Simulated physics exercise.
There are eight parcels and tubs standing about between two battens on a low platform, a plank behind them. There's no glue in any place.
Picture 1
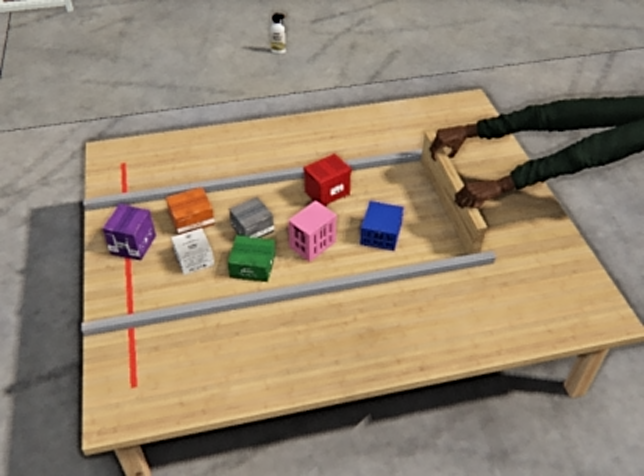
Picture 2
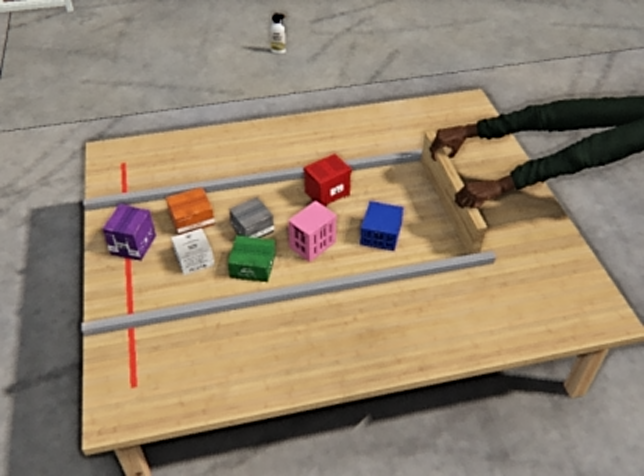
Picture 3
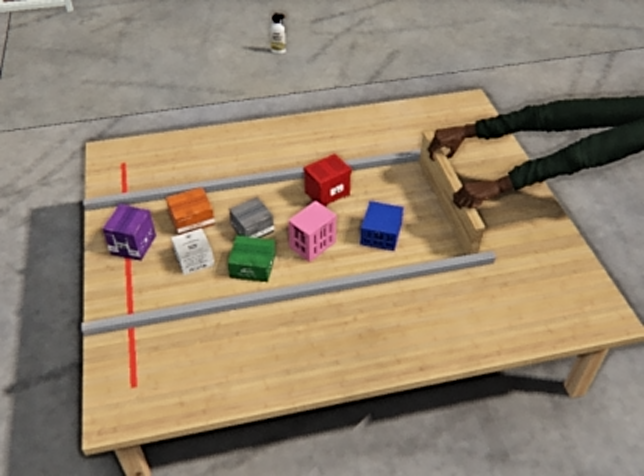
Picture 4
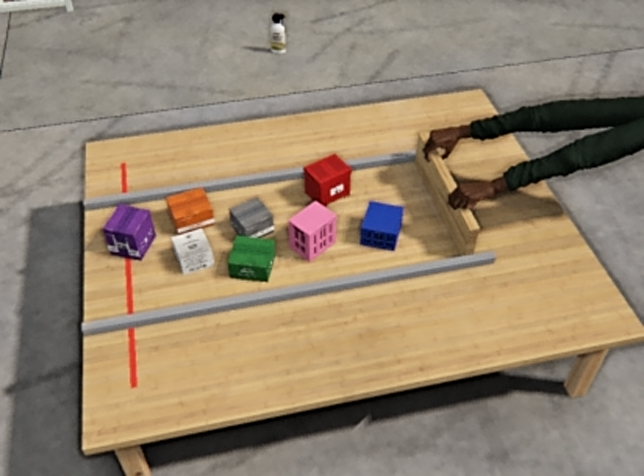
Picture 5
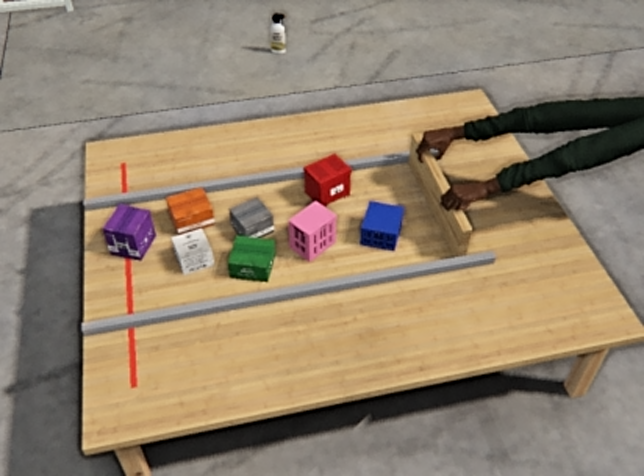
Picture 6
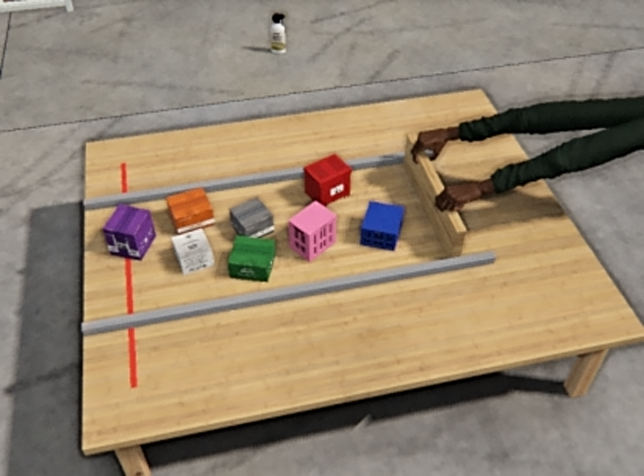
The clip opens on eight coloured boxes and crates standing between two grey battens on a low wooden platform, with two hands gripping a plank at the right. The plank barely shifts at first, then the hands push it slowly a short way left toward the blue crate, while the boxes stay still.
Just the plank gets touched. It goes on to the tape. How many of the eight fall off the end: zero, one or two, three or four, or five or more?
It will most likely knock five or more off.
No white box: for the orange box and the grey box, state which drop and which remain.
Here's the picture: The orange box is gone, and the grey box hangs on.
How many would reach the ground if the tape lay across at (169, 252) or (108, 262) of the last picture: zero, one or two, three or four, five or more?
In that order: Either one or two; five or more.
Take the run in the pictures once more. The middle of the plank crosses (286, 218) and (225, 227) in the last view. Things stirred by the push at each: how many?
One spot: 6. Other spot: 8.
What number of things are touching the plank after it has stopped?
At rest, 3 are in contact.
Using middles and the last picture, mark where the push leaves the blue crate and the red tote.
I'd put one at around (108, 277) and the other at around (103, 210).
Soon after, none off yet; purple parcel at rest near (130, 233); white box displaced a little near (186, 253); orange box at rest near (191, 211).
In the end, the number that fall off is five or more; gone, pink crate, green box, orange box, white box and purple parcel.
